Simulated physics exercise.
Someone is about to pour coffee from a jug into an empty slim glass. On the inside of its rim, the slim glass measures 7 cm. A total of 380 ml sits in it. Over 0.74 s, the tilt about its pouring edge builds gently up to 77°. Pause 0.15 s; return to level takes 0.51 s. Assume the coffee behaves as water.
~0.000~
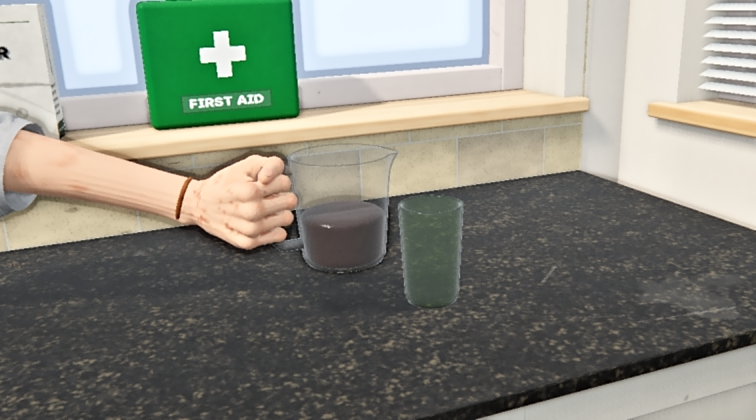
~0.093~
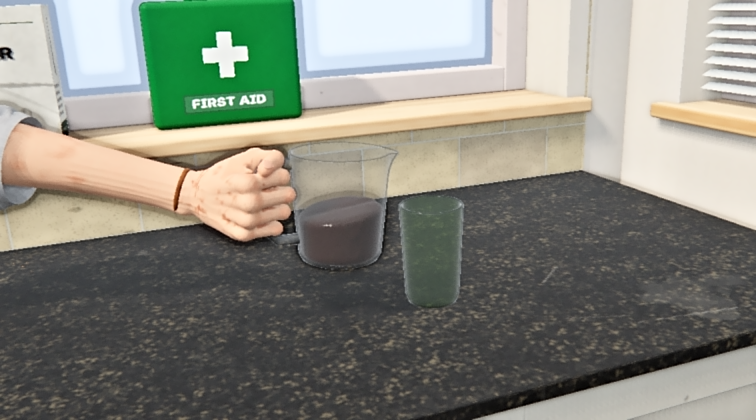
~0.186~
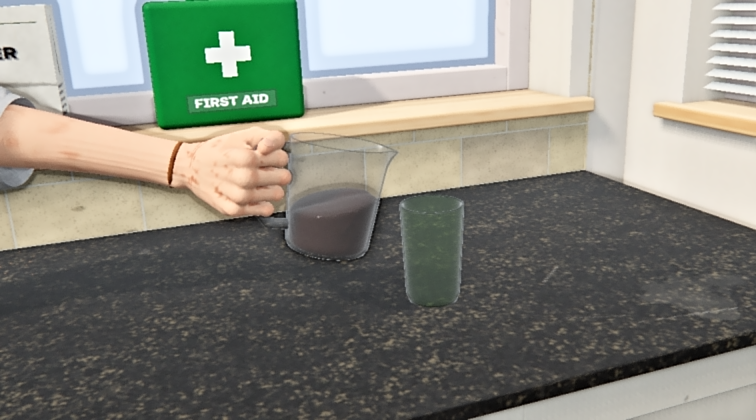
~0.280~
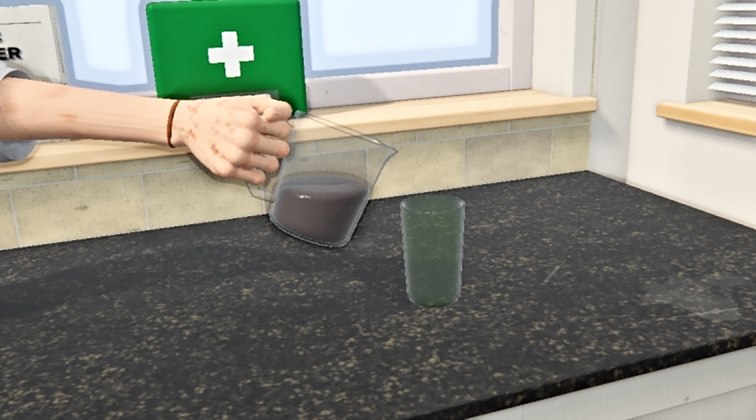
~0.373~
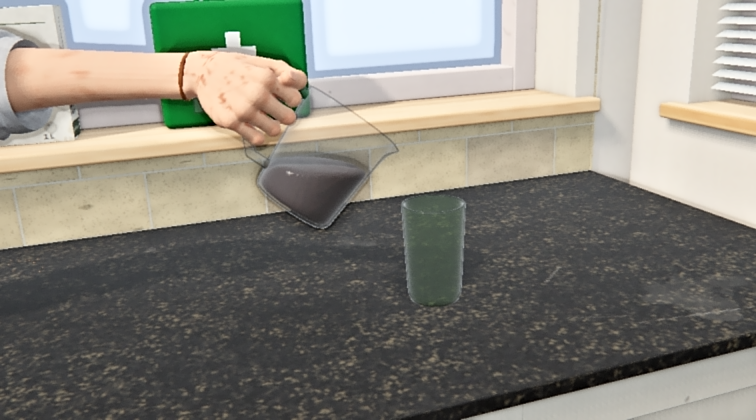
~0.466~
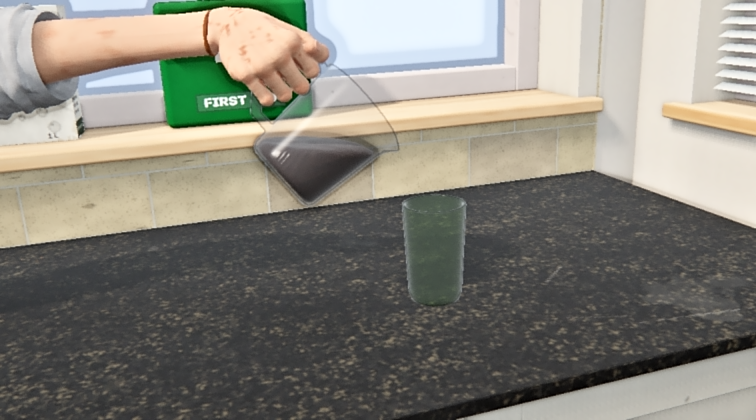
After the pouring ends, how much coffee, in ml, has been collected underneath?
About 220 ml.
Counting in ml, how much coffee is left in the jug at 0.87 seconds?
About 200 ml.
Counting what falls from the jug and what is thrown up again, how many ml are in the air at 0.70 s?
60 ml.
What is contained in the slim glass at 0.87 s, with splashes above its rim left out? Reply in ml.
Near 110 ml, more or less.
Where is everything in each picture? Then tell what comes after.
In the first frame, tilt 0°; pouring edge (397, 149); surface from (308, 215) to (369, 206); the slim glass's rim runs from (402, 210) to (458, 202).
In the second frame, tilt 3°; pouring edge (397, 150); surface from (306, 217) to (368, 200).
In the third frame, tilt 11°; pouring edge (397, 150); surface from (296, 208) to (361, 194).
In the fourth frame, tilt 24°; pouring edge (397, 150); surface from (282, 186) to (355, 183).
In the fifth frame, tilt 39°; pouring edge (398, 150); surface from (269, 168) to (352, 166).
In the sixth frame, tilt 54°; pouring edge (397, 150); surface from (268, 141) to (362, 148).
After 0.70 s the tilt is 76° and the slim glass has 5 ml, the jug 310 ml, and 0 ml is on the work surface.
After 0.87 s the tilt is 77° and the slim glass has 110 ml, the jug 195 ml, and 0 ml is on the work surface.
After 1.05 s the tilt is 59° and the slim glass has 185 ml, the jug 145 ml, and 0 ml is on the work surface.
After 1.25 s the tilt is 16° and the slim glass has 220 ml, the jug 140 ml, and 10 ml is on the work surface.
In the end the slim glass has 220 ml, the jug 140 ml, and 15 ml is on the work surface.
